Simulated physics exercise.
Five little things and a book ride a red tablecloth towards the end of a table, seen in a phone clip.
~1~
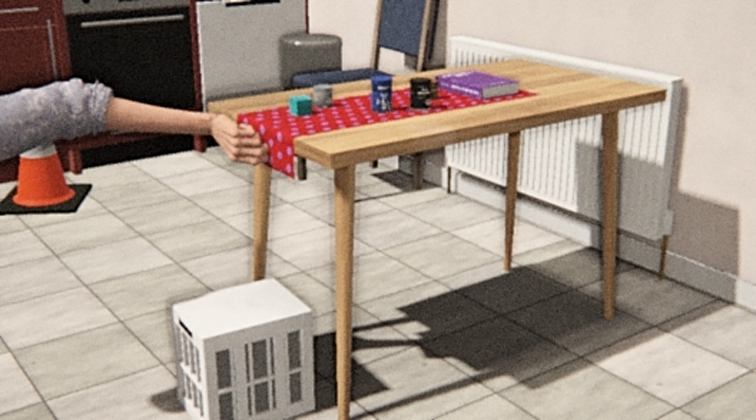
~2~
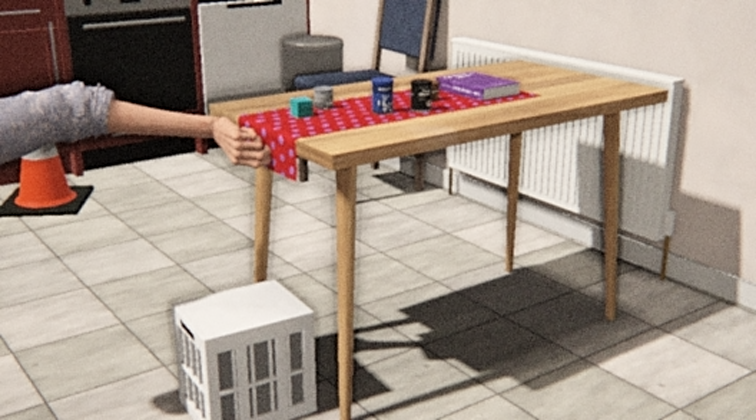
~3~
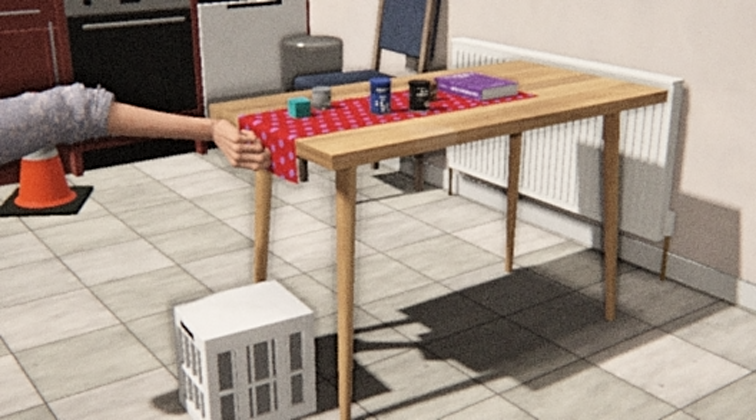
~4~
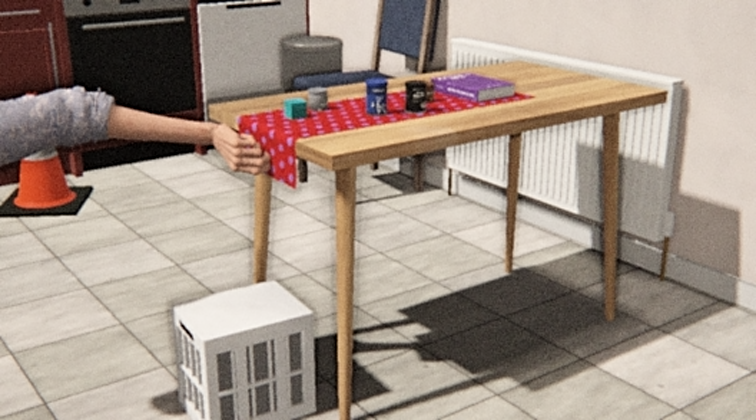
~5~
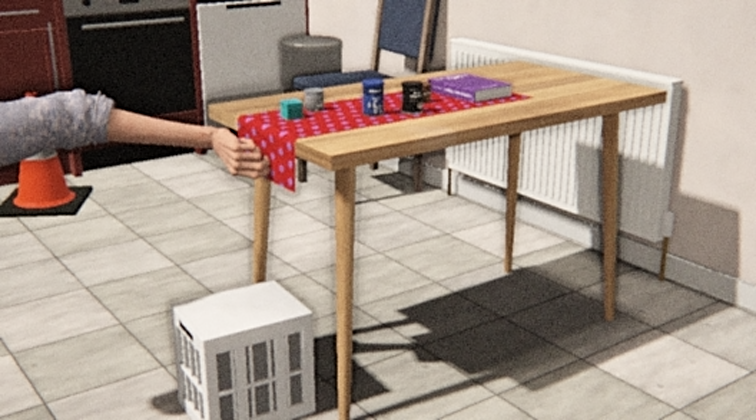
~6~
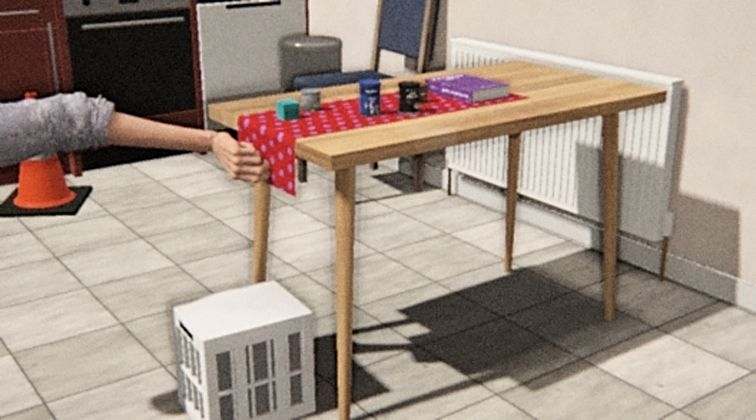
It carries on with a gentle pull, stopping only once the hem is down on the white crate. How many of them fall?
Three things are going to come down.
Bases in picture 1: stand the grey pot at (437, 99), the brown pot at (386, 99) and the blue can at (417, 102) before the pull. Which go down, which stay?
Result - the grey pot stays put, the brown pot stays put, and the blue can stays put.
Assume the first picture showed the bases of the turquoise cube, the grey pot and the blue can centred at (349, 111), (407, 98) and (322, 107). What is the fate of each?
The turquoise cube ends up off; the grey pot stays put; the blue can ends up off.
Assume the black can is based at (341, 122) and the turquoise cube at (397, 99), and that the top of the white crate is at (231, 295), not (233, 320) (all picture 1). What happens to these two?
Final state: The black can is no longer up, the turquoise cube is still in place.
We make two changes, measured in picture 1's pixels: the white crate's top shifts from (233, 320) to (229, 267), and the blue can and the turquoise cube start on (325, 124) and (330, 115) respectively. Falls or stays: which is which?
The blue can ends up off the top and the turquoise cube ends up off the top.
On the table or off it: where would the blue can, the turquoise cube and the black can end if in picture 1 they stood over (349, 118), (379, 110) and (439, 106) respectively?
The blue can is off the top, the turquoise cube is off the top, the black can is still on top.
Early on, hem near (268, 266); turquoise cube and grey pot gone.
Midway, hem on the crate; turquoise cube, grey pot and blue can gone.
Finally, hem on the crate; turquoise cube, grey pot and blue can gone. The table loses three.
